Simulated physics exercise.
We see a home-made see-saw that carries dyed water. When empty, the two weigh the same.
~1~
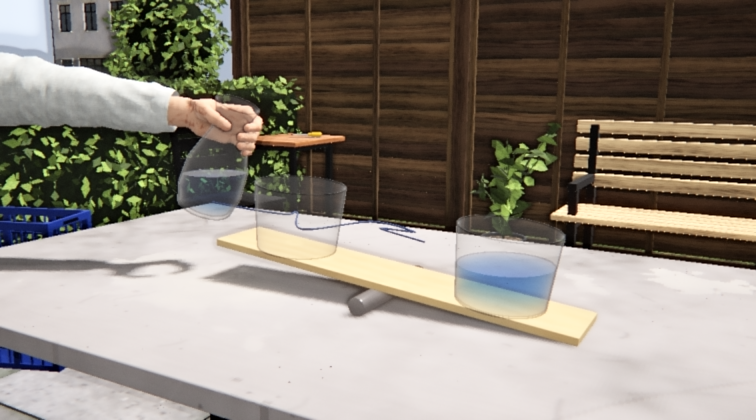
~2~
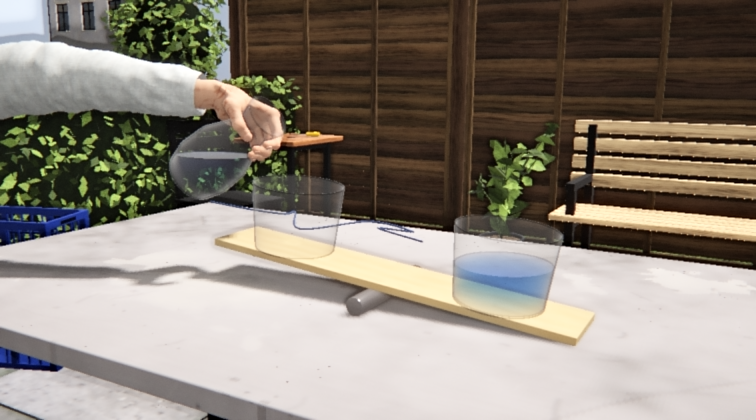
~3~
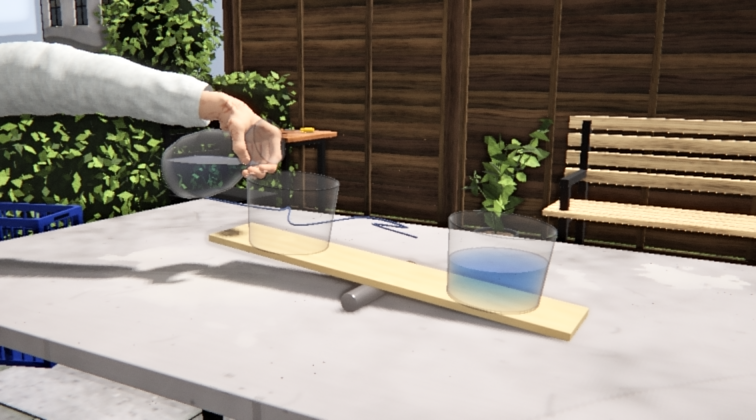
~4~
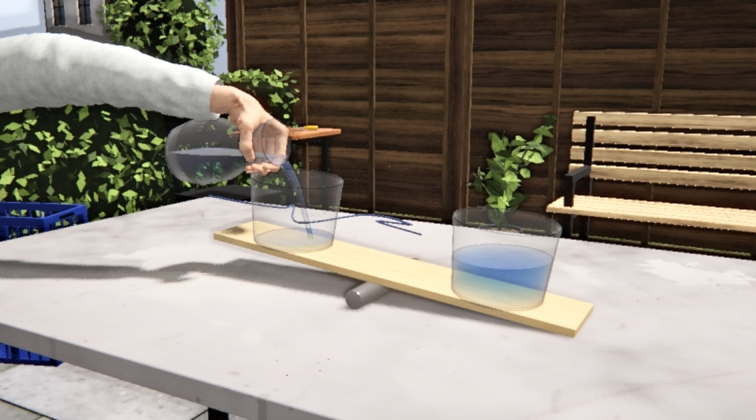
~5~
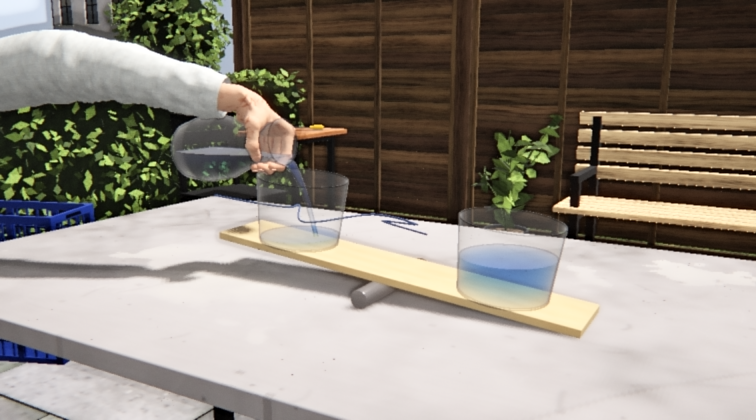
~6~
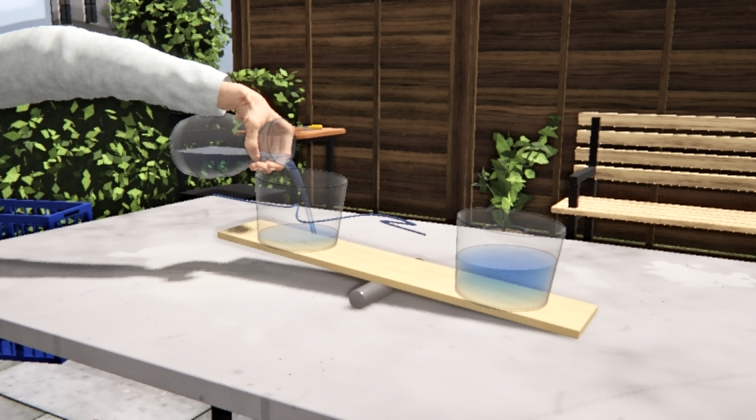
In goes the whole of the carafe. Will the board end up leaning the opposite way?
No.
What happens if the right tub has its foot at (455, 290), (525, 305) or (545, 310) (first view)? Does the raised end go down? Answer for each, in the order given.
Try one it topples over, try two it won't budge, try three it won't budge.
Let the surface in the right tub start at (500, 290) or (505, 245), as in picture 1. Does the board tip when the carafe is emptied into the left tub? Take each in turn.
Try one tilts the other way and try two stays where it is.
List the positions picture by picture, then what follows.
The carafe is on its way; carafe (221, 155) tipped 25° with all of its load; left tub (299, 215) empty, raised; right tub (505, 264) about half full, on the low side, in the first picture.
The dyed water nears the lip; round bar (358, 305); left tub (297, 215) empty, in the second picture.
The dyed water nears the lip; carafe (226, 157) tipped 70° with all of its load; left tub (292, 211) empty, in the third picture.
Pouring; round bar (357, 298); left tub nearly empty, surface at (294, 237); right tub about half full, surface at (502, 257), in the fourth picture.
Pouring; carafe (237, 147) tipped 85° with about three quarters of its load; left tub (301, 208) nearly empty, in the fifth picture.
Pouring; round bar (360, 298); left tub nearly empty, surface at (298, 233); right tub about half full, surface at (506, 257), in the sixth picture.
A moment on, the left tub is about a quarter full; the board leans as before.
Further on, the left tub is about a third full; the board leans as before.
When it is over, the left tub is about a third full; the board leans as before.
